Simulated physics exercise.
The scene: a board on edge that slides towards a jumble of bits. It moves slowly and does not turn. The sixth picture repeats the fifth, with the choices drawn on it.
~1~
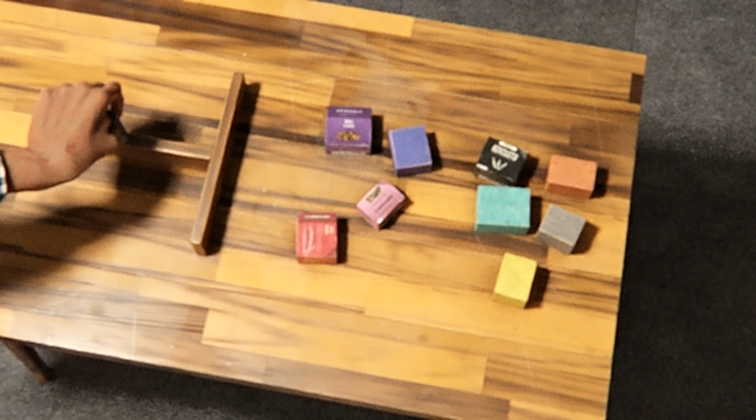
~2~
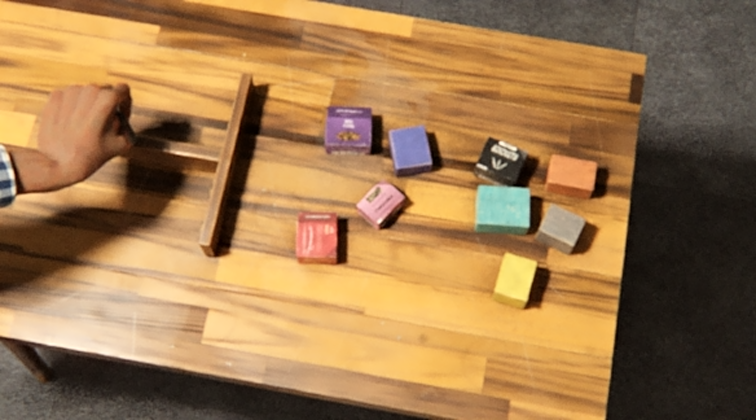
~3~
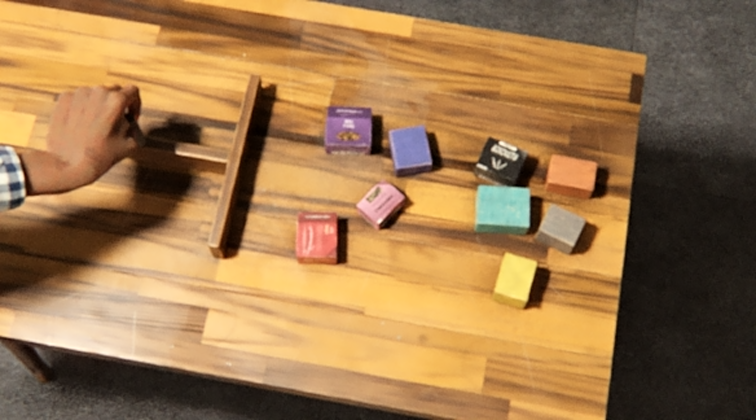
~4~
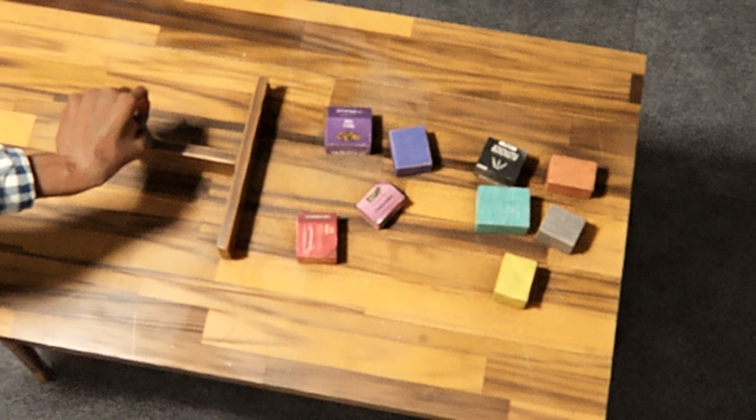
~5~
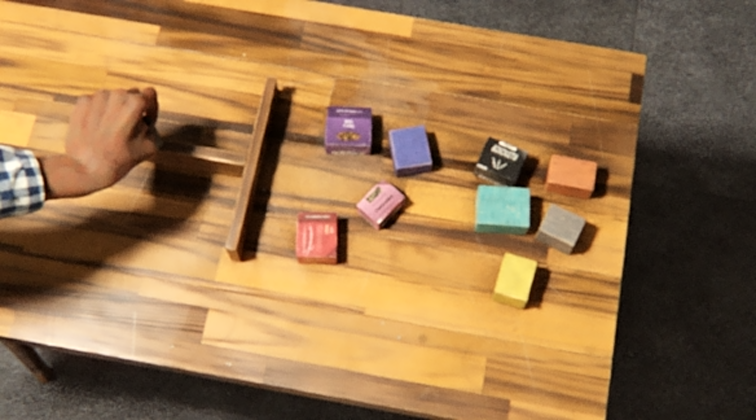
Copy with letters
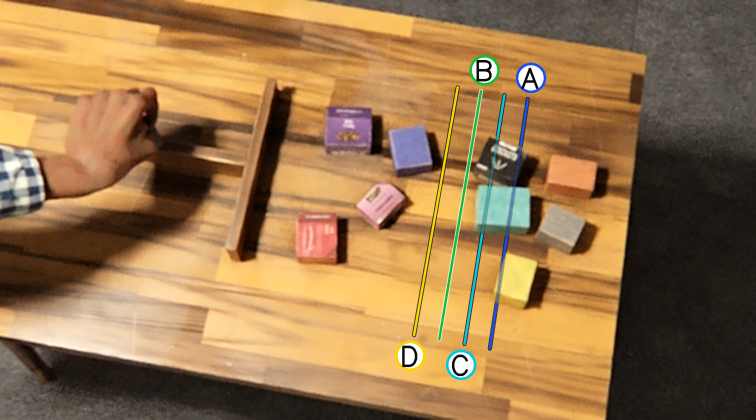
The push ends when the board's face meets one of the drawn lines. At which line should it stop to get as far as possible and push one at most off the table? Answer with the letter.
The farthest such stop is A.
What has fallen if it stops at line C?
The orange block goes over.
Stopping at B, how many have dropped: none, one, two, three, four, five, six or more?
The count is none.
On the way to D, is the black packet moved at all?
Yes.
On the copy, A at (510, 219); B at (461, 210); C at (485, 214); D at (437, 206).
On A. First, board (343, 176); red box (358, 246); purple packet (383, 137).
Then, board (436, 192); orange block (596, 182); black packet (552, 173).
Finally, board (509, 204); orange block over the edge; black packet (623, 185); one fallen.
By contrast, B is within the limit but short; C is within the limit but short; D is within the limit but short.
